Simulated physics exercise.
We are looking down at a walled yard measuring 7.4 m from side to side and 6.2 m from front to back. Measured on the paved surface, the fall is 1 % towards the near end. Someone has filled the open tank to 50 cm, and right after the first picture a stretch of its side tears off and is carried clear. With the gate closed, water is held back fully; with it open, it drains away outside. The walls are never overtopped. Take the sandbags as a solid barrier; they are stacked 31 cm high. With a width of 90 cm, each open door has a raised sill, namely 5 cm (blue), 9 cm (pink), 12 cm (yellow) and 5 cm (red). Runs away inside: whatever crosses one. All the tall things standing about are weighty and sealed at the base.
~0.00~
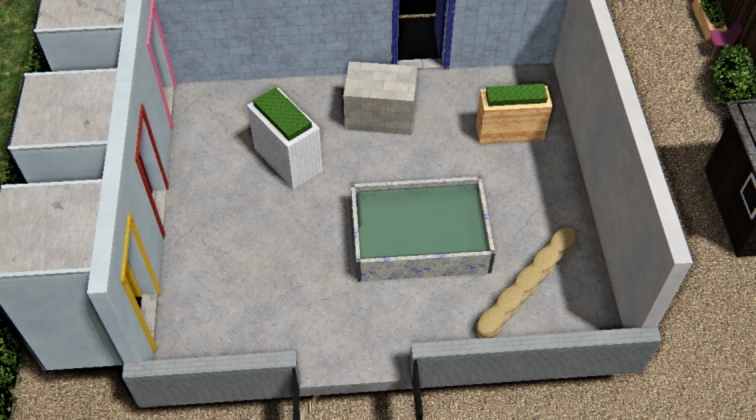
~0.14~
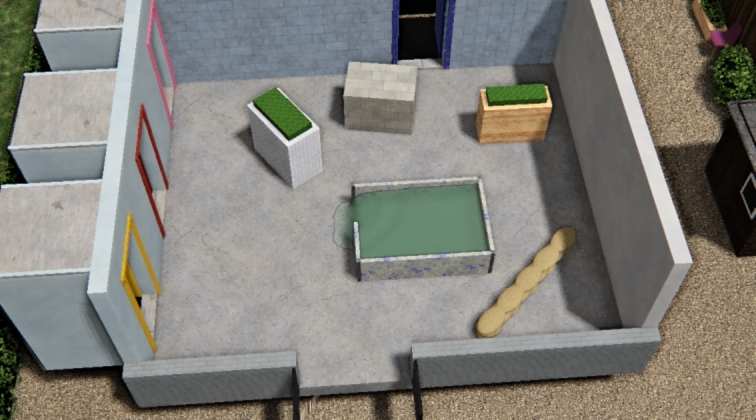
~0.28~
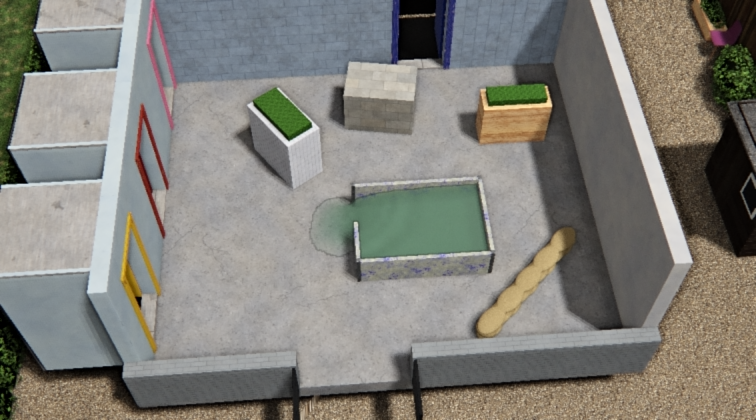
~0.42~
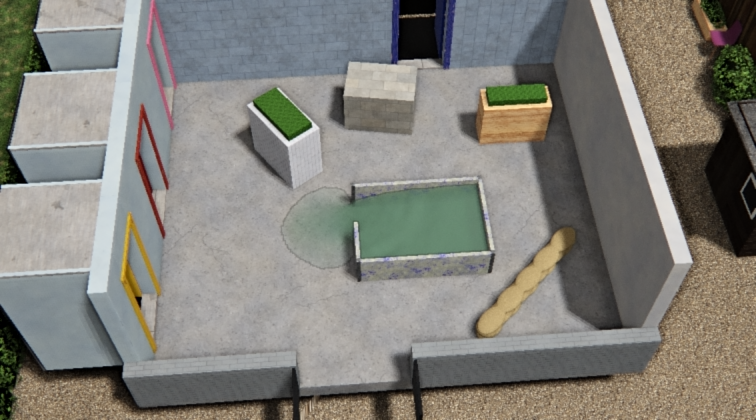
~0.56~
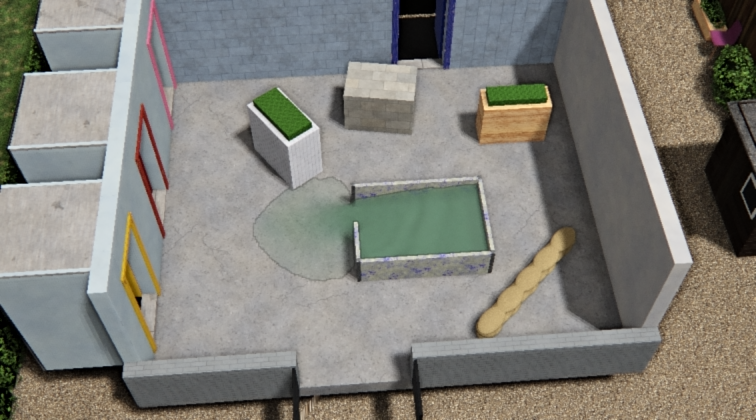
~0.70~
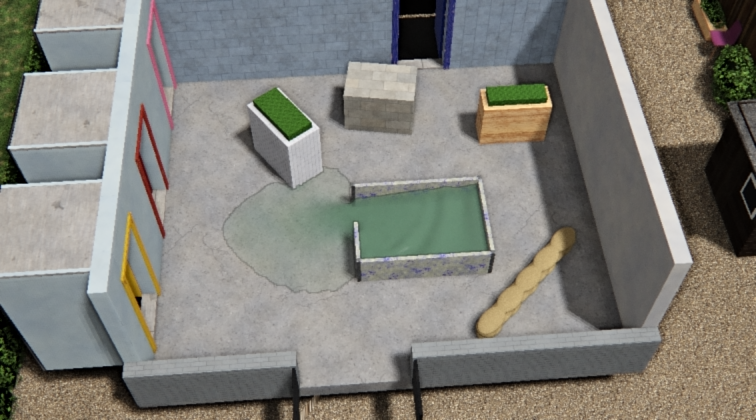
Open tank of green water in a walled yard losing part of its left side, water spreading leftward across the paving.
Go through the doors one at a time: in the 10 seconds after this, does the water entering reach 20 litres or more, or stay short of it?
In the end my guess is the blue door lets through less than the limit, my guess is the pink door lets through less than the limit, my guess is the yellow door lets through less than the limit, my guess is the red door lets through more than the limit.
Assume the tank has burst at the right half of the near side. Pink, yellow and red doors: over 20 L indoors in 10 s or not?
So pink stays lower, yellow stays lower, red stays lower.
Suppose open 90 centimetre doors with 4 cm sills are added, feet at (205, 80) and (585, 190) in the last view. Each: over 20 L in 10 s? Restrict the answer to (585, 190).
Well, for that spot the inflow stays beneath the mark.
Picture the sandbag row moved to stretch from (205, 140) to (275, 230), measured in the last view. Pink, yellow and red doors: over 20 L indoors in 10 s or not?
Door by door: Pink limit kept, yellow limit kept, red limit kept.
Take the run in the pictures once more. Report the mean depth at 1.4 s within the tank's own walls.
Some 38 cm on average.
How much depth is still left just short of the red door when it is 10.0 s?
Roughly 6.0 centimetres.
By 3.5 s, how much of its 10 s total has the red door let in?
55 per cent, roughly.
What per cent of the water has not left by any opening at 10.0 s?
I'd put it at some 84 percent still there.
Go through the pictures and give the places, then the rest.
In the first picture, the open tank at (421, 221) is whole and still, 50 cm deep.
In the second picture, water pours out at (357, 218) and has run 0.5 m, to (345, 245); typically 8 cm deep outside, 50 cm at the open tank's back.
In the third picture, the front is at (316, 238), 0.7 m from the gap at (357, 219); 0.6 m2 of floor is under water; 50 cm left at the back of the open tank.
In the fourth picture, the front is at (288, 237), 1.2 m from the gap at (357, 219); 1.3 m2 of floor is under water; 50 cm left at the back of the open tank.
In the fifth picture, the front is at (260, 224), 1.7 m from the gap at (357, 219); 2.1 m2 of floor is under water; 50 cm left at the back of the open tank.
In the sixth picture, water pours out at (357, 219) and has run 2.2 m, to (232, 220); typically 3 cm deep outside, 50 cm at the open tank's back.
After 1.4 s water covers 20 % of the floor and is deepest (24 cm) near (344, 224); blue door not reached, pink door not reached, yellow door not reached, red door 7 cm at the sill, 0 L in.
After 2.2 s water covers 25 % of the floor and is deepest (21 cm) near (344, 224); blue door not reached, pink door not reached, yellow door 11 cm at the sill, 0 L in, red door 13 cm at the sill, 32 L in.
After 3.5 s water covers 30 % of the floor and is deepest (18 cm) near (153, 383); blue door not reached, pink door 4 cm at the sill, 0 L in, yellow door 9 cm at the sill, 0 L in, red door 15 cm at the sill, 116 L in.
After 6.0 s water covers 50 % of the floor and is deepest (12 cm) near (153, 383); blue door not reached, pink door 5 cm at the sill, 0 L in, yellow door 9 cm at the sill, 1 L in, red door 10 cm at the sill, 182 L in.
After 10.0 s water covers 65 % of the floor and is deepest (9 cm) near (153, 383); blue door 1 cm at the sill, 0 L in, pink door 4 cm at the sill, 0 L in, yellow door 7 cm at the sill, 1 L in, red door 6 cm at the sill, 204 L in.
